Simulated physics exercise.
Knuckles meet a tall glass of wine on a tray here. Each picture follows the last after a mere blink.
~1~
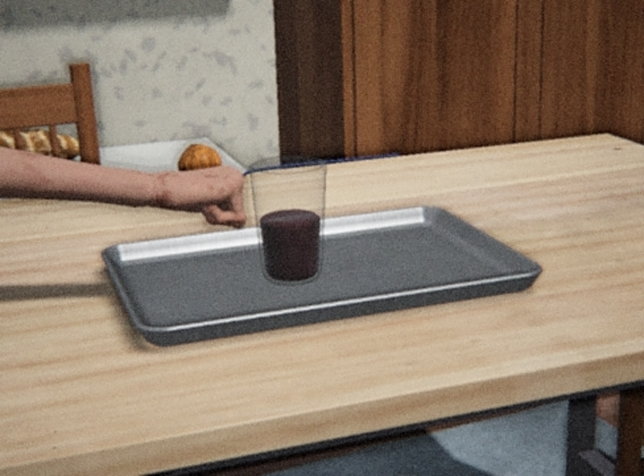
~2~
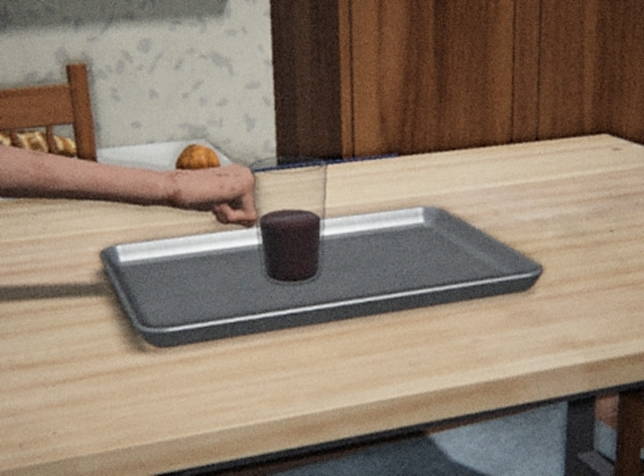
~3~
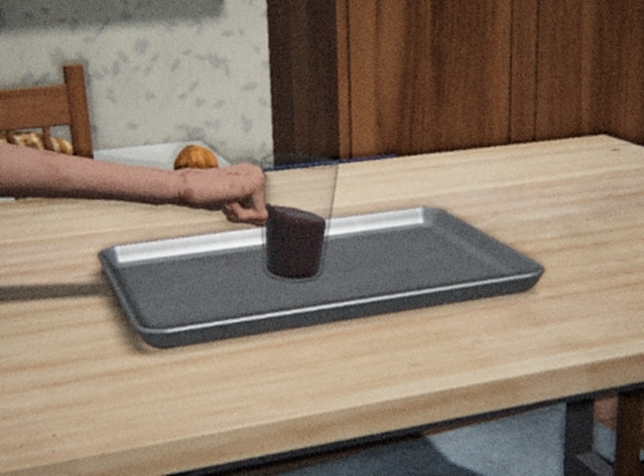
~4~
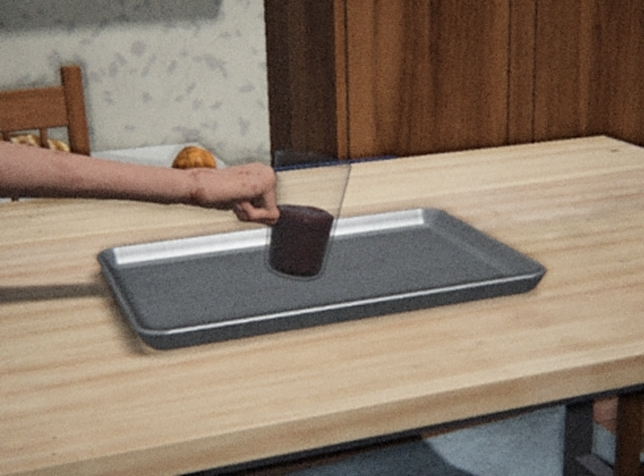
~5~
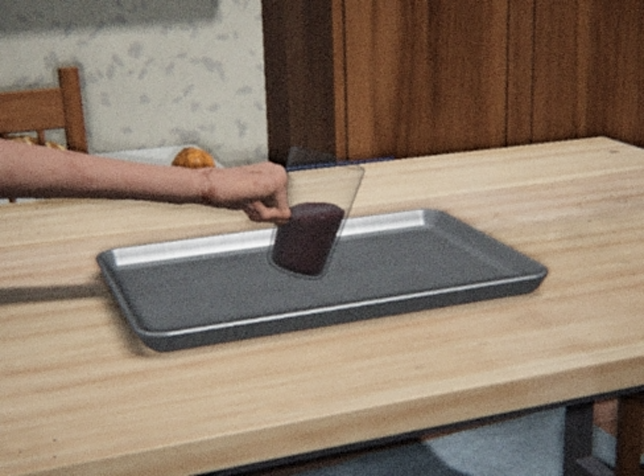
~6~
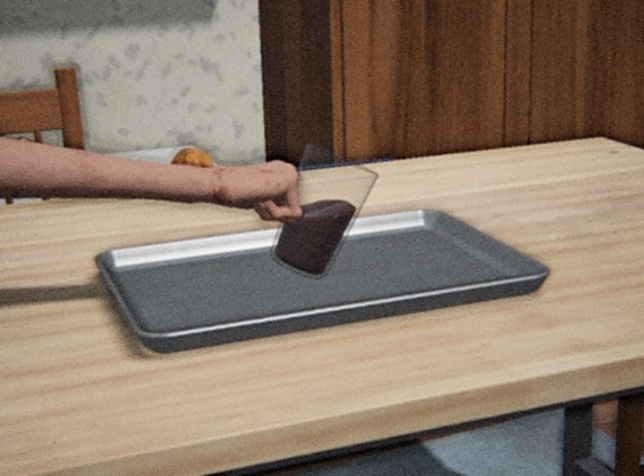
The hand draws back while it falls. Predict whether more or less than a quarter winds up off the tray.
Most likely the tray will fail to keep three quarters of it.
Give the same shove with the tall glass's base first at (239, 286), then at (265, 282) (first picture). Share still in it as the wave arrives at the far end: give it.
The first comes to 70 per cent, the other to 80 per cent.
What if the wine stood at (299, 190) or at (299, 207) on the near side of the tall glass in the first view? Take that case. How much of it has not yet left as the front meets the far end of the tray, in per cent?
You'd find close to 80 in a hundred the first time and close to 85 in a hundred the second.
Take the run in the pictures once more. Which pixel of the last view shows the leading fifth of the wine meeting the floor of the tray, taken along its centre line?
I'd put the spot somewhere close to pixel (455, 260).
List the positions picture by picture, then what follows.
The first frame shows tilt 0°; right rim (322, 163); surface from (259, 220) to (317, 213); the tray's far rim is at (486, 236); the tray is clear ahead.
The second frame shows tilt 0°; right rim (323, 163); surface from (259, 221) to (317, 213).
The third frame shows tilt 6°; right rim (334, 163); surface from (265, 206) to (323, 214).
The fourth frame shows tilt 13°; right rim (347, 165); surface from (273, 208) to (330, 211).
The fifth frame shows tilt 20°; right rim (360, 169); surface from (280, 217) to (341, 205).
The sixth frame shows tilt 27°; right rim (373, 174); surface from (286, 215) to (353, 201).
A moment on, the tall glass is falling and 100 per cent is in the glass, 0 on the tray and 0 above or beyond its rim.
Next, the tall glass lies on its side and 100 per cent is in the glass, 0 on the tray and 0 above or beyond its rim.
Then the tall glass lies on its side and 60 per cent is in the glass, 32 on the tray and 8 above or beyond its rim.
Later the tall glass lies on its side and 27 per cent is in the glass, 38 on the tray and 35 above or beyond its rim.
At rest 65 per cent is held by tray and glass, 35 is off the tray.
